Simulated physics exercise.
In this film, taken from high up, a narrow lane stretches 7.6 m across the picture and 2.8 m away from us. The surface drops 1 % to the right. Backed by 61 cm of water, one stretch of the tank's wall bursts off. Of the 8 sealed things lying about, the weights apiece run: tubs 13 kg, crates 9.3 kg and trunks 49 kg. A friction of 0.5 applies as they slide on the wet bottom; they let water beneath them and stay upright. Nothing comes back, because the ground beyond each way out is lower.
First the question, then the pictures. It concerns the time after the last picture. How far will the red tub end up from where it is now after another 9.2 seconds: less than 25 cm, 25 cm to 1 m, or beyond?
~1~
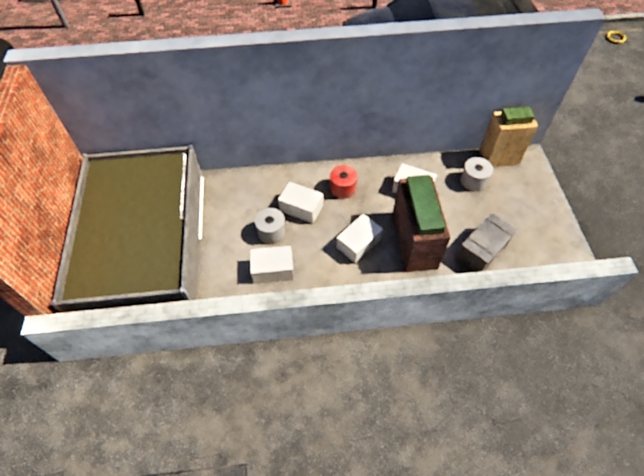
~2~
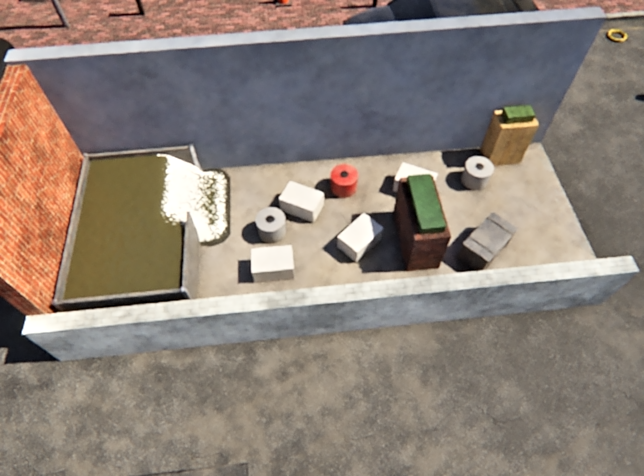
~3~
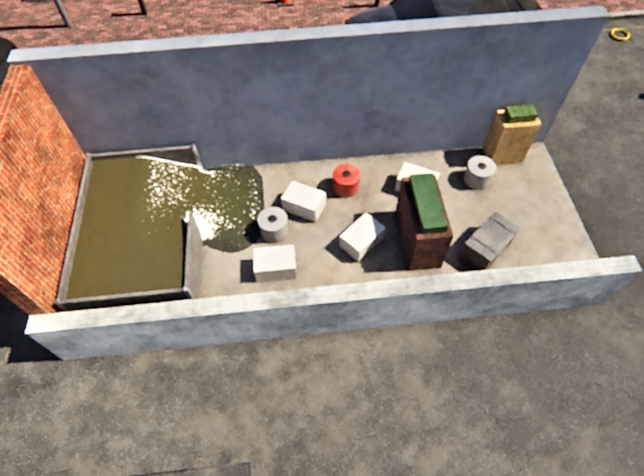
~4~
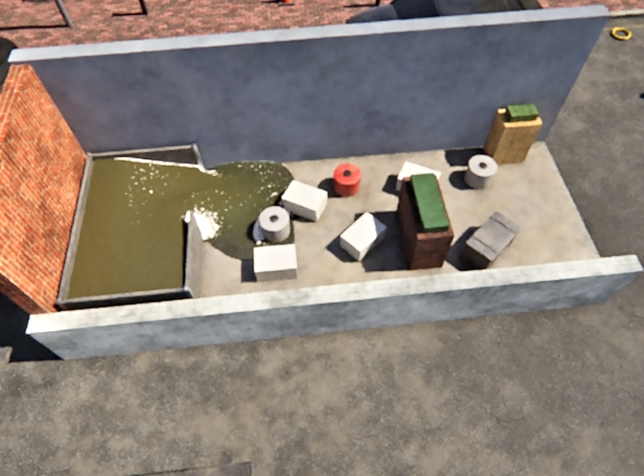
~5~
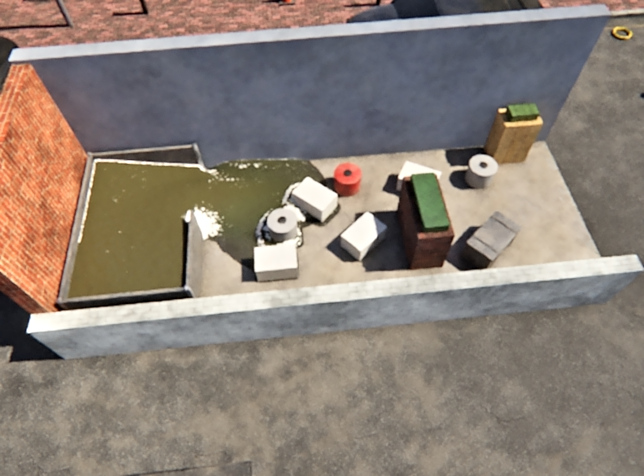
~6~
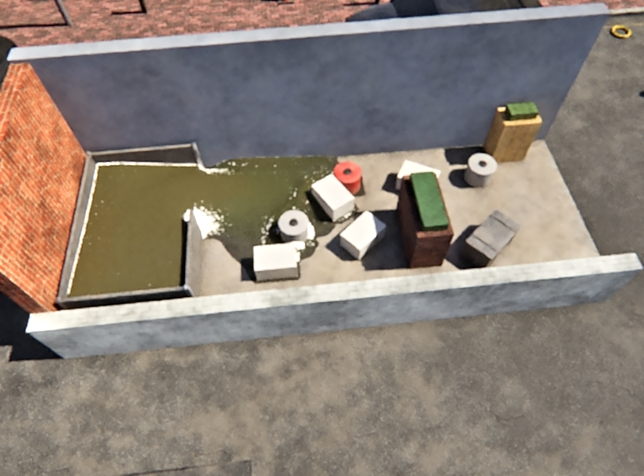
I'd expect it to go a long way.
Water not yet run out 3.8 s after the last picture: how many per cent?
Somewhere near 78 percent, give or take.
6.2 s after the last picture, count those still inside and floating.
At that moment 2.
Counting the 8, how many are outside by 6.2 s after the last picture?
Result: 3.
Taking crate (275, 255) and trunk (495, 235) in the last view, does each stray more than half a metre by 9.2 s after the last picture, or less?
In order: Beyond the mark, within the mark.
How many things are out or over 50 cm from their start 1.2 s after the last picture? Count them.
I make it 5.
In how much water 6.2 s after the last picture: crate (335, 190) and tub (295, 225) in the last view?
I'd put it at 5 cm and 5 cm respectively.
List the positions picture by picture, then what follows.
In the first picture, the red tub at (344, 175), on the bottom; 3.8 m2 under water; 0 of 8 have shifted.
In the second picture, the red tub at (344, 174), on the bottom; water covers 4.5 m2; 0 of 8 have shifted.
In the third picture, the red tub at (346, 174), on the bottom; 5.4 m2 under water; 0 of 8 have shifted.
In the fourth picture, the red tub at (347, 174), on the bottom; 6.2 m2 under water; 0 of 8 have shifted.
In the fifth picture, the red tub at (348, 173), on the bottom; 6.8 m2 under water; 2 of 8 have shifted.
In the sixth picture, the red tub at (347, 172), on the bottom; 7.7 m2 under water; 2 of 8 have shifted.
Then, 1.2 s after the last picture the red tub is near (451, 161), 1.7 m from its start, afloat; 0 of 8 are out; 3 afloat.
Then, 3.8 s after the last picture the red tub has gone out; 3 of 8 are out; 3 afloat.
Then, 6.2 s after the last picture the red tub has gone out; 3 of 8 are out; 2 afloat.
Then, 9.2 s after the last picture the red tub has gone out; 3 of 8 are out; 3 afloat.
